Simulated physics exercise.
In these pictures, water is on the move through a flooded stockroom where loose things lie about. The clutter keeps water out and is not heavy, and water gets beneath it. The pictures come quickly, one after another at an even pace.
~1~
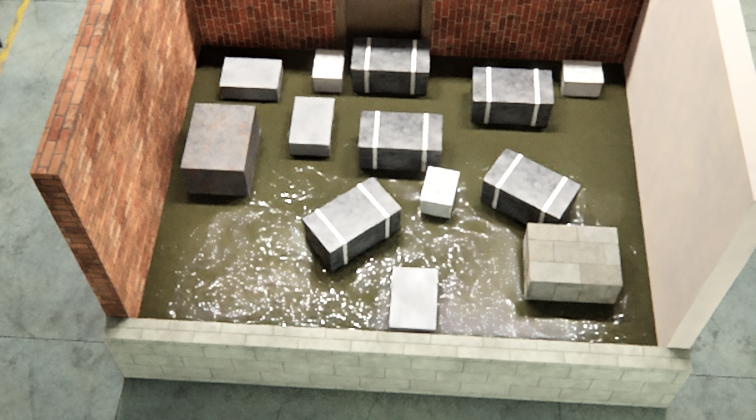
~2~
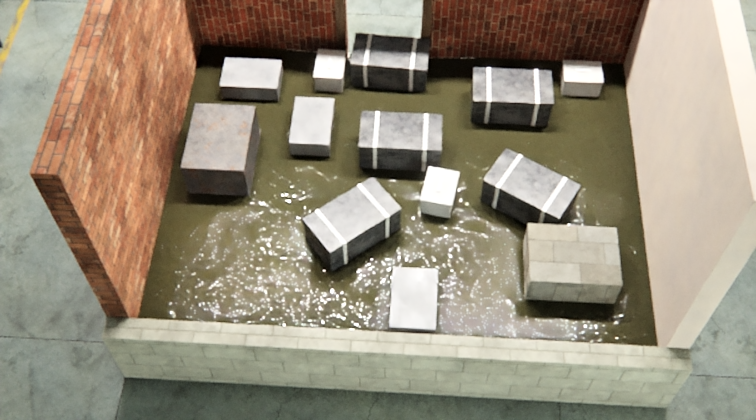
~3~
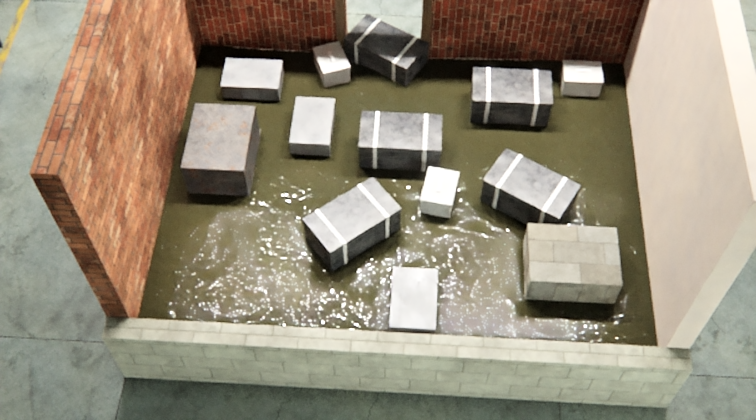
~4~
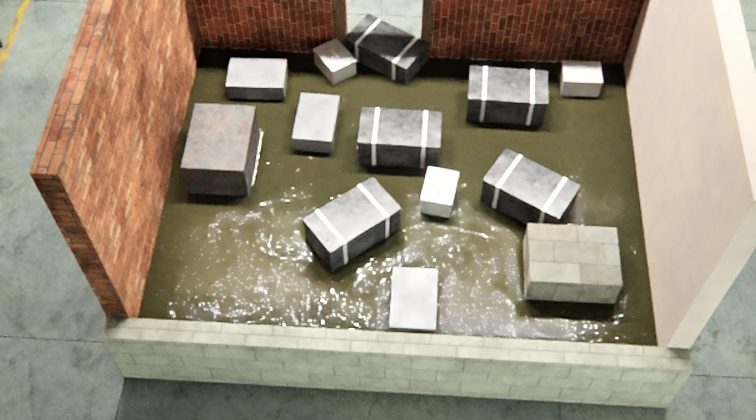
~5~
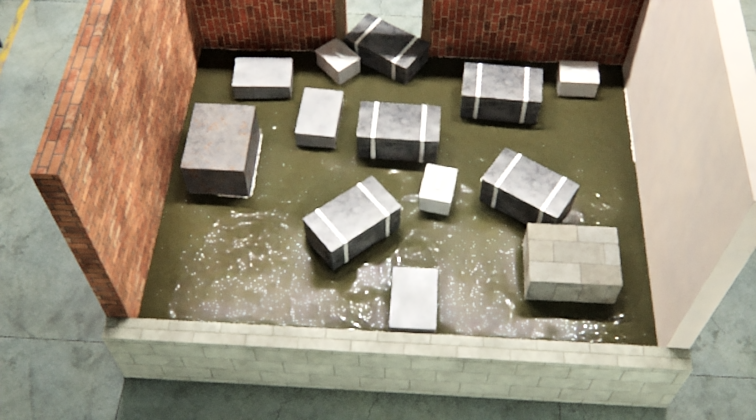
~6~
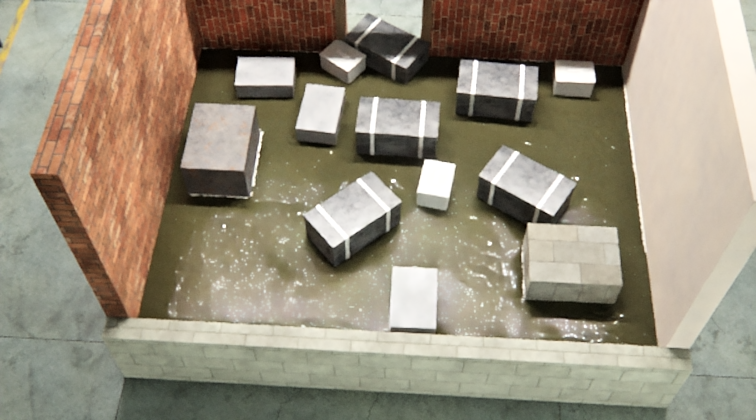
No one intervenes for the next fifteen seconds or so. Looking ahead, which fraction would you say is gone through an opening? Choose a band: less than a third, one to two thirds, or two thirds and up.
Less than a third.
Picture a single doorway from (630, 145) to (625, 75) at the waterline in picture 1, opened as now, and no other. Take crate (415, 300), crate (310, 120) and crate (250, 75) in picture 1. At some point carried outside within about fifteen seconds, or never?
In that order: Left behind, stays, still in.
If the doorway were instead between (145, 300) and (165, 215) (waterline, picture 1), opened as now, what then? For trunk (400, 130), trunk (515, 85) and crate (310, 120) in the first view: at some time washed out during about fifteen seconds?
Object by object: Drifts out, never exits, drifts out.
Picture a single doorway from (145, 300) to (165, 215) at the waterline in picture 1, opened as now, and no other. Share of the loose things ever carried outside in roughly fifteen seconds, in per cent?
I'd reckon around 50 percent.
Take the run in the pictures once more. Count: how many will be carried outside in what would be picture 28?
Total: 0.
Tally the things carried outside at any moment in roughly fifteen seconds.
It comes to 0.
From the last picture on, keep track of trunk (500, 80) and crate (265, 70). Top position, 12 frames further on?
Approximately (459, 62), and approximately (289, 58).
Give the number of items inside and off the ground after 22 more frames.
11 in all.
A moment on, 0 of 11 are out; 11 afloat.
Next, 0 of 11 are out; 11 afloat.
Later, 0 of 11 are out; 11 afloat.
In the end, 0 of 11 are out; 11 afloat.
